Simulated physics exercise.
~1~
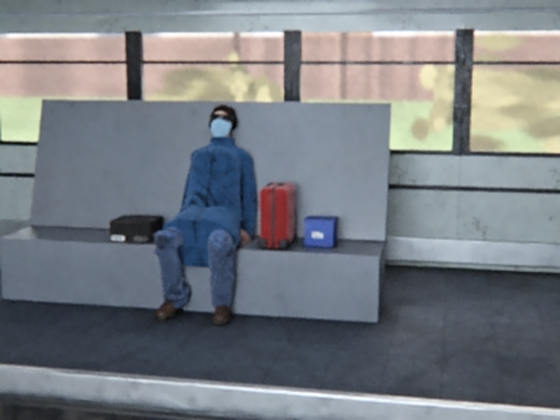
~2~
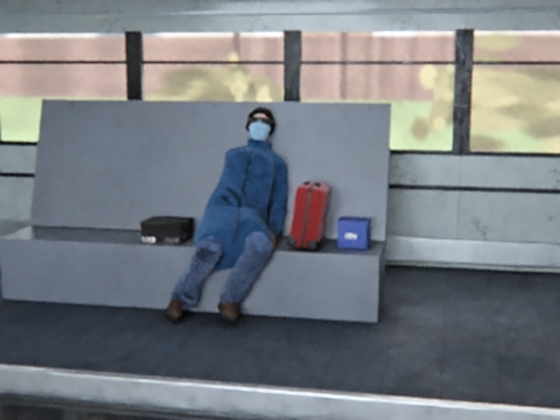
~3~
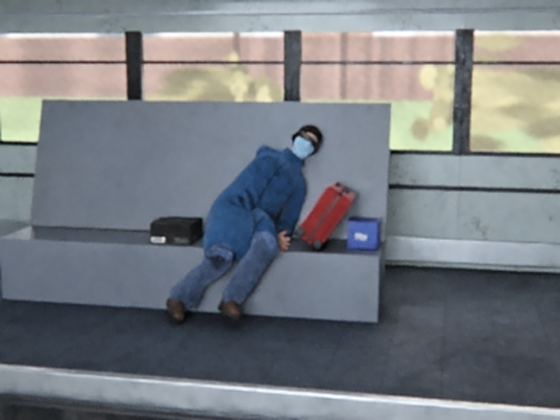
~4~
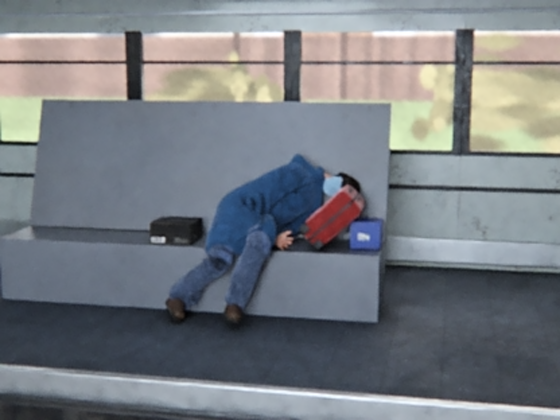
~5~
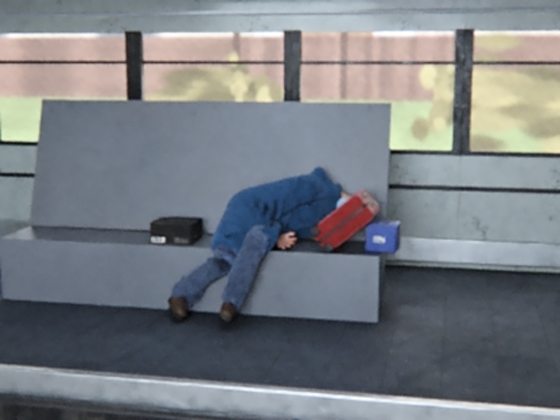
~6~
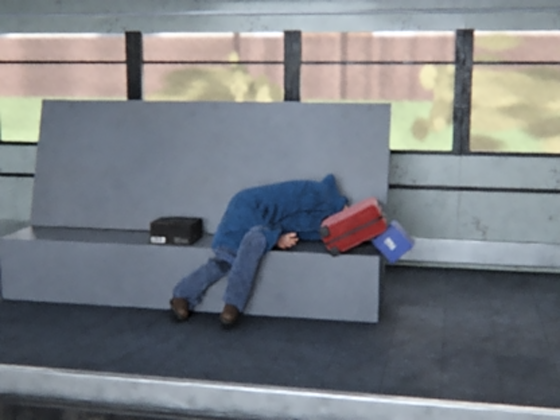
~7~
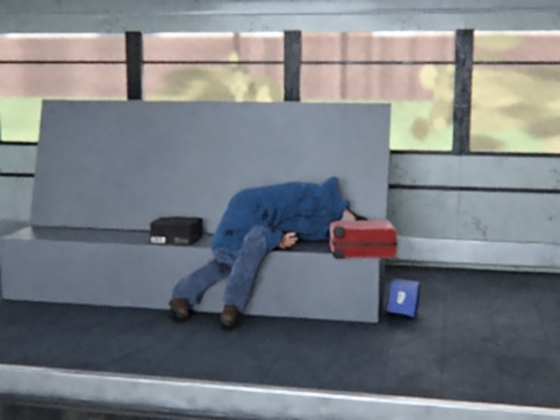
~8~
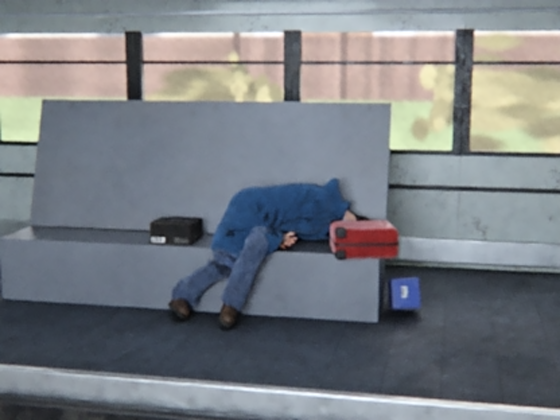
A masked person in a blue coat slid right on a grey bench and slumped sideways onto a red case, tipping it over and pushing a blue box off the end to the floor, while the case and a black box stayed on.
